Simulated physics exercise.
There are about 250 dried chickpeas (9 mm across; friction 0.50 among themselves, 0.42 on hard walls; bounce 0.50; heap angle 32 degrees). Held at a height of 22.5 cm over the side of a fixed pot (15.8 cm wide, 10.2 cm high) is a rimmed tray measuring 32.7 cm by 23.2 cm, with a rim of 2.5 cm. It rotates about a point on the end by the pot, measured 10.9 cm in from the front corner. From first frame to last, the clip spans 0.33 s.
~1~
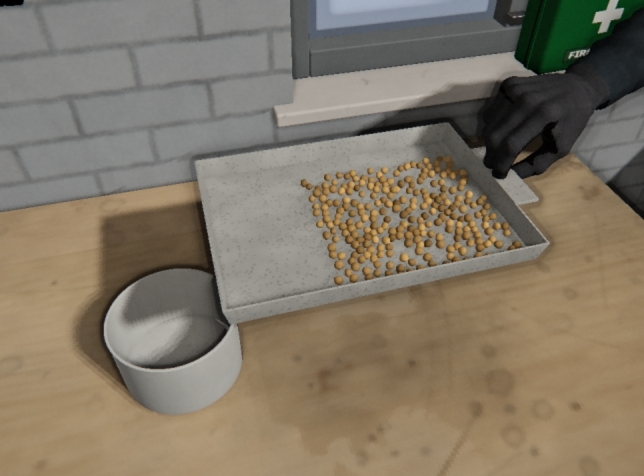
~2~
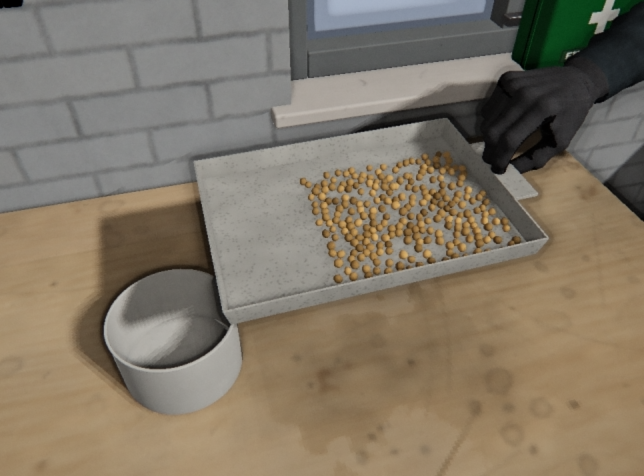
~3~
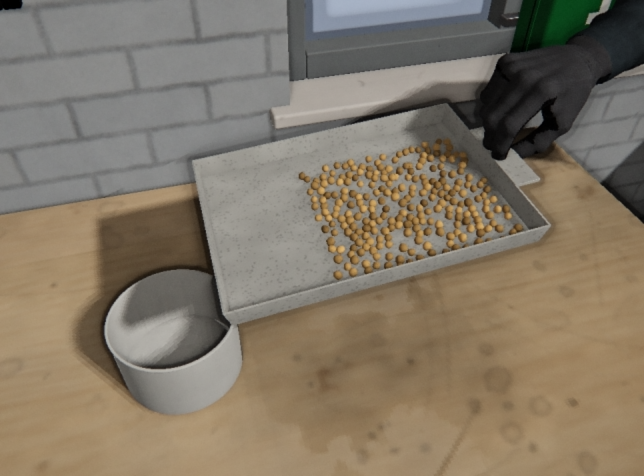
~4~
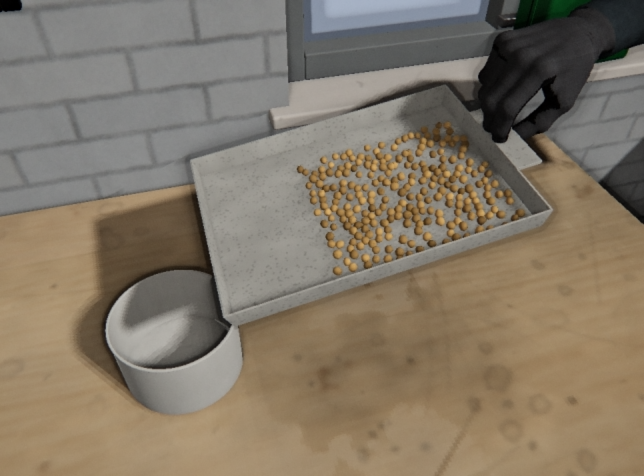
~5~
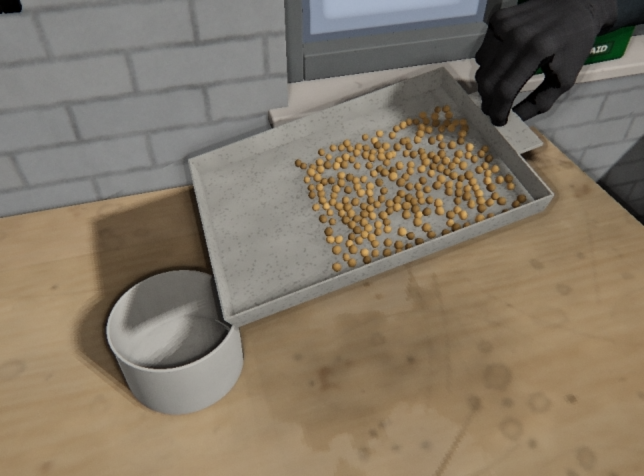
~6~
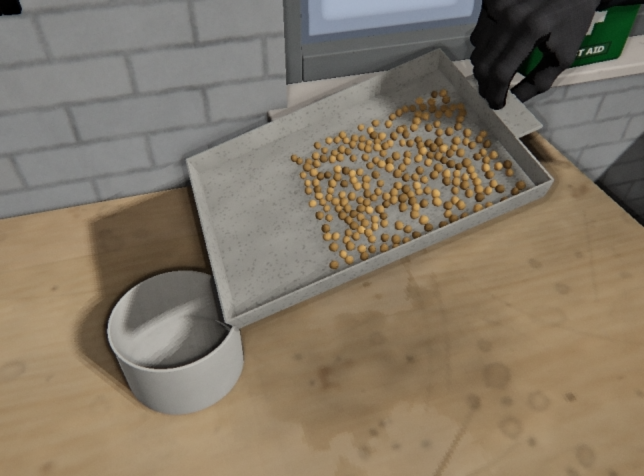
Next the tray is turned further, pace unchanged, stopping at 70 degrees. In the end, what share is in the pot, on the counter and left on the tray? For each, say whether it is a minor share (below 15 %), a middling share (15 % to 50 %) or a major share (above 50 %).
As I see it, pot: A minor amount; counter: A sizeable amount; tray: The greater amount.
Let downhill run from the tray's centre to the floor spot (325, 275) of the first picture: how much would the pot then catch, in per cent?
I'd say close to 0 %.
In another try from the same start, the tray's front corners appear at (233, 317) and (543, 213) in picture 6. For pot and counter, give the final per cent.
In the pot: 0 per cent; on the counter: 5 per cent.
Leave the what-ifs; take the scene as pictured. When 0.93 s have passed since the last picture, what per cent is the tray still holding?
Value: About 75%.
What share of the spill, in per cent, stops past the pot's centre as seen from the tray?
About 60 per cent.
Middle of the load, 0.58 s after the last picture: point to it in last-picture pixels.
Approximately (240, 281) in the last picture.
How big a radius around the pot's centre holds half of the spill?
I'd say around 16 centimetres.
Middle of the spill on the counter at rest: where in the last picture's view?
Centre of spill: Around pixel (187, 465).
Then, 0.35 s after the last picture, tilt 44 degrees; the tray holds 100 %, the pot 0 %.
Then, 0.58 s after the last picture, tilt 60 degrees; the tray holds 95 %, the pot 0 %.
Then, 0.93 s after the last picture, tilt 70 degrees; the tray holds 75 %, the pot 5 %.
In the end, pot 5 %, counter 20 %, tray 75 %.
